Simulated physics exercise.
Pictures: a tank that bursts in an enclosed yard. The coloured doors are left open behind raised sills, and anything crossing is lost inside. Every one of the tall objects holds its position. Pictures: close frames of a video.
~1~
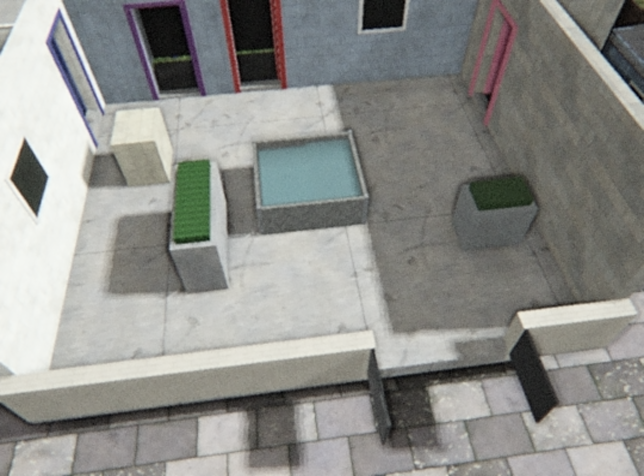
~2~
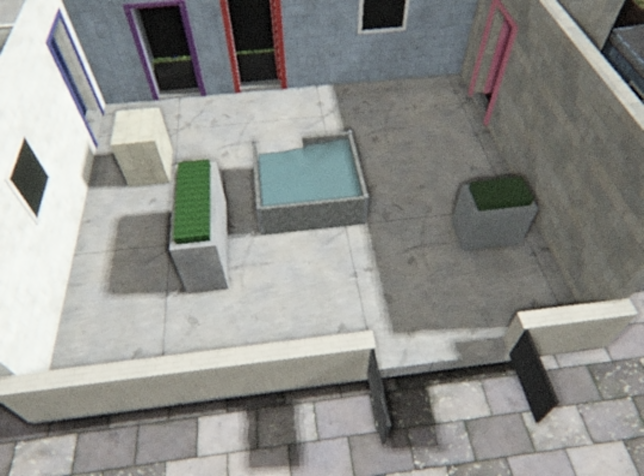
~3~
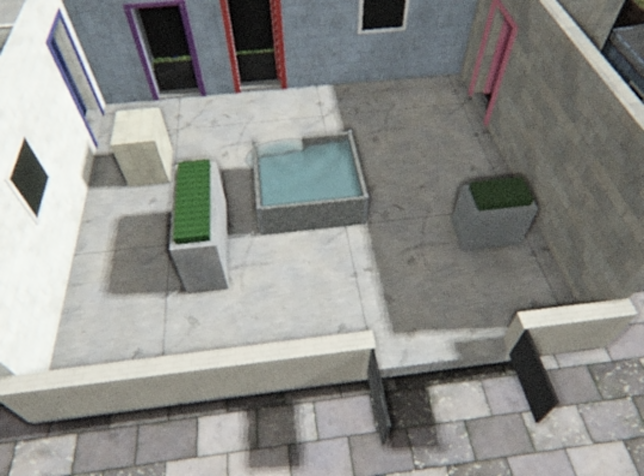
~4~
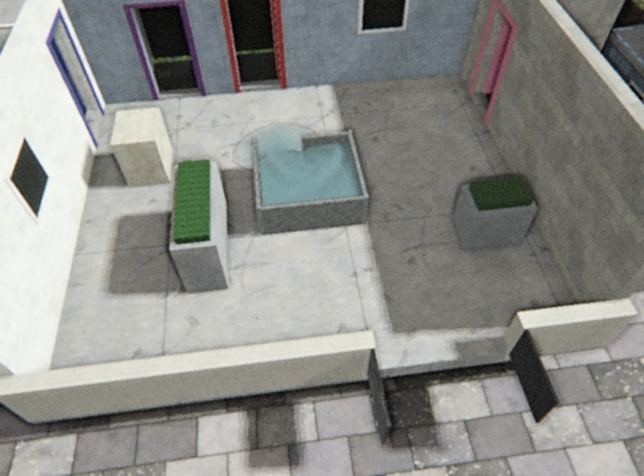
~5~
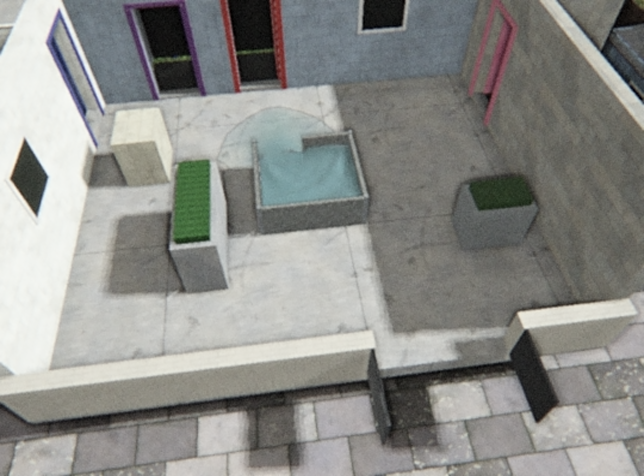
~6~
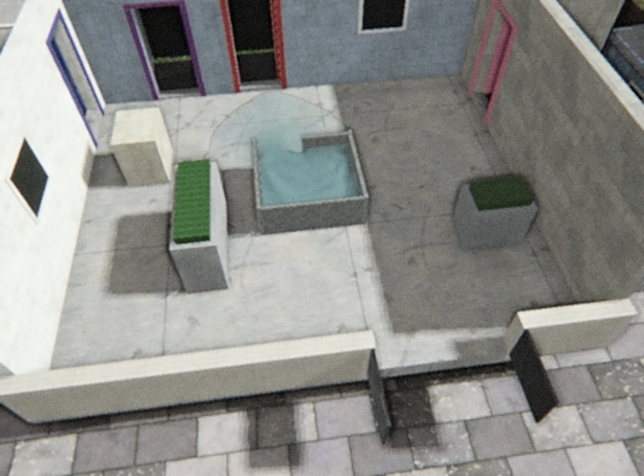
The footage shows a walled yard with coloured doorways, block-like objects and a square tank of water; a gap opens on the tank's far side, and water pours out, spreading in a thin, widening fan across the pale ground.
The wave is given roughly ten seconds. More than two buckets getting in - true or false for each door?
Purple door: True; pink door: False; blue door: False; red door: True.
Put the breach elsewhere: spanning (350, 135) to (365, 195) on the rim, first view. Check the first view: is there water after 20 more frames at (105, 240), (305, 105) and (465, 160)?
Spot one ends up untouched by the spill, spot two untouched by the spill, spot three deluged.
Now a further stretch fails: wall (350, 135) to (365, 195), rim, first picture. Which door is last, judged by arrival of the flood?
You want the blue-painted one.
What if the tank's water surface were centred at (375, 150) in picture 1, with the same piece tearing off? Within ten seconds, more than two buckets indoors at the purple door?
Purple falls short.
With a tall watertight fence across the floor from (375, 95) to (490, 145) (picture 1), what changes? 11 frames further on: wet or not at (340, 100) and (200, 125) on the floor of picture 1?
Soaked, soaked.
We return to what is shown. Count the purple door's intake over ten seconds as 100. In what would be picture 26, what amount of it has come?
Close to 70 percent.
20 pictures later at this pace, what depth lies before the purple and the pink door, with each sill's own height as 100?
I'd put it at close to 160 and 70 per cent.
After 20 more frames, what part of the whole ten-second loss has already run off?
Near 85 in a hundred.
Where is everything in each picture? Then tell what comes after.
The first picture shows the tank at (307, 171) is whole and still.
In the second picture, the front is at a hidden place, out from the gap on the tank's far side.
In the third picture, water pours out on the tank's far side and has run to a hidden place.
In the fourth picture, the front is at (288, 126), out from the gap on the tank's far side.
In the fifth picture, the front is at (266, 111), out from the gap on the tank's far side.
In the sixth picture, water pours out on the tank's far side and has run to (264, 95).
A moment on, water covers 15 % of the floor; the purple door not reached, the pink door not reached, the blue door not reached, the red door over two buckets in.
Next, water covers 20 % of the floor; the purple door under two buckets in, the pink door not reached, the blue door not reached, the red door far over two buckets in.
Then, water covers 30 % of the floor; the purple door over two buckets in, the pink door wet at the sill, nothing in, the blue door wet at the sill, nothing in, the red door far over two buckets in.
Later, water covers 45 % of the floor; the purple door over two buckets in, the pink door wet at the sill, nothing in, the blue door wet at the sill, nothing in, the red door far over two buckets in.
In the end, water covers 70 % of the floor; the purple door over two buckets in, the pink door wet at the sill, nothing in, the blue door wet at the sill, nothing in, the red door far over two buckets in.
